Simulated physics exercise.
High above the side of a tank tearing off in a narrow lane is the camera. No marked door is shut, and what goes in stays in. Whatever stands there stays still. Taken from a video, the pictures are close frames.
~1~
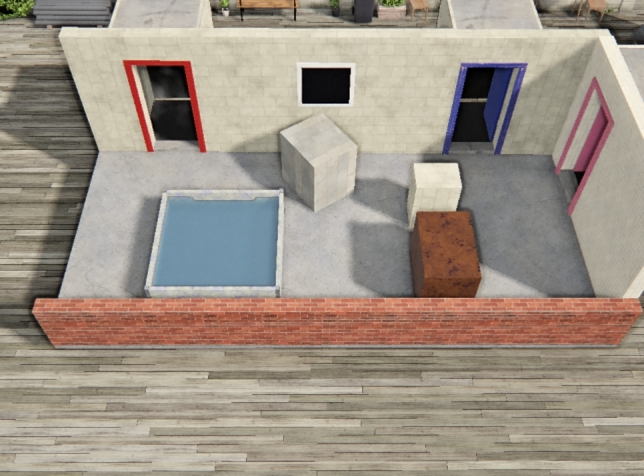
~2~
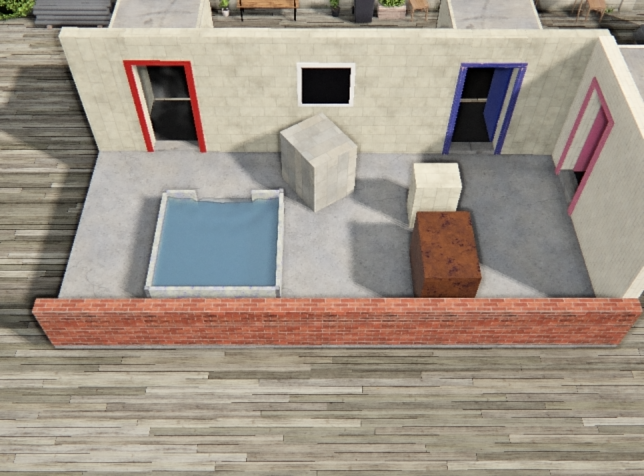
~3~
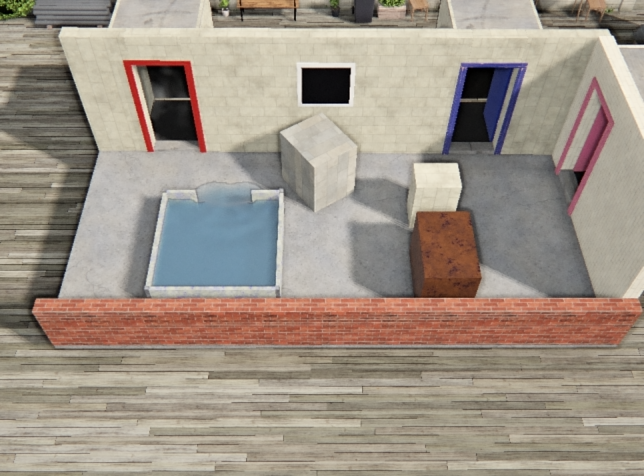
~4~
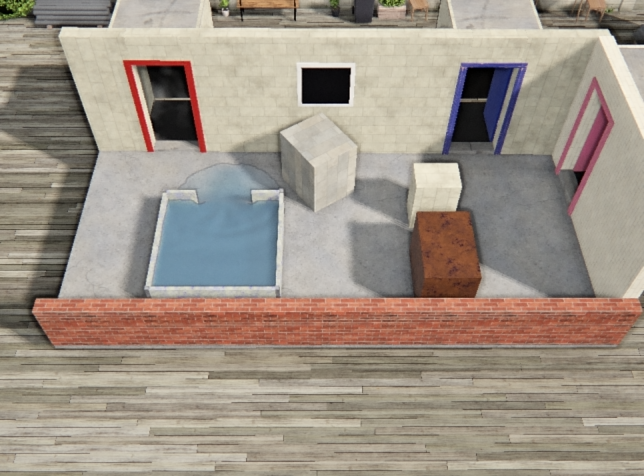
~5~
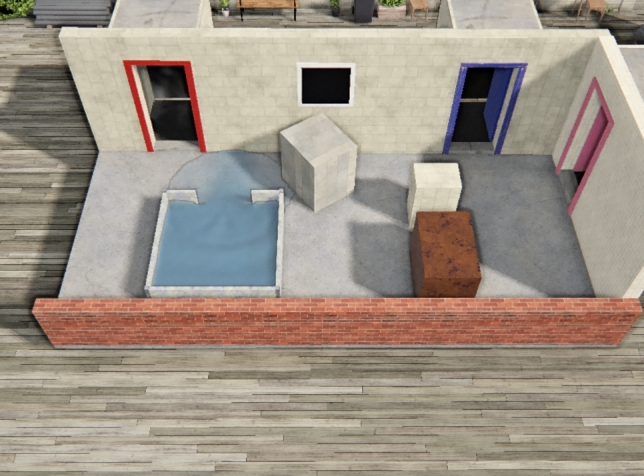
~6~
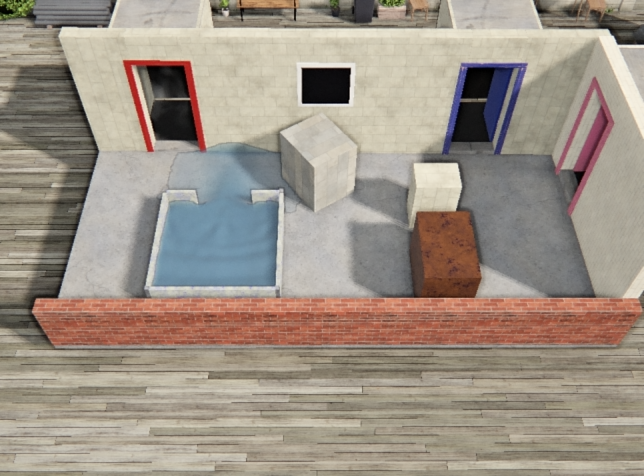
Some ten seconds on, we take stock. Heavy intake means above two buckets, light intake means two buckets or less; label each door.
Labels: Pink door: Light, blue door: Light, red door: Heavy.
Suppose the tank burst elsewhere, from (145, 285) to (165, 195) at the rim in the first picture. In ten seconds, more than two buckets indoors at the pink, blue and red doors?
Result per door - pink: Does not exceed; blue: Does not exceed; red: Does not exceed.
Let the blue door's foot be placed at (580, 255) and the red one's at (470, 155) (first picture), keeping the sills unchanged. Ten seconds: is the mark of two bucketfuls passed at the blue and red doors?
Lab note - blue door under limit, red door under limit.
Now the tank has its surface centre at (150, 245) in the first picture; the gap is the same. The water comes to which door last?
I'd go with the one in pink.
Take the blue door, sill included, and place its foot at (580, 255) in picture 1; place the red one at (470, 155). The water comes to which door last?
Answer: The one in blue.
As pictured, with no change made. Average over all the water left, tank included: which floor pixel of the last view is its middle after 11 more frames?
Around pixel (232, 221) of the last picture.
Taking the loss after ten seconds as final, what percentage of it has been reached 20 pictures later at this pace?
Something close to 30 percent by that point.
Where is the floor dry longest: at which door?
Looking at the pictures, the answer is the pink-painted one.
A moment on, water covers 15 % of the floor; the pink door not reached, the blue door not reached, the red door under two buckets in.
Next, water covers 25 % of the floor; the pink door not reached, the blue door not reached, the red door over two buckets in.
Then, water covers 45 % of the floor; the pink door not reached, the blue door wet at the sill, nothing in, the red door far over two buckets in.
Later, water covers 60 % of the floor; the pink door wet at the sill, nothing in, the blue door wet at the sill, nothing in, the red door far over two buckets in.
In the end, water covers 70 % of the floor; the pink door wet at the sill, nothing in, the blue door wet at the sill, nothing in, the red door far over two buckets in.
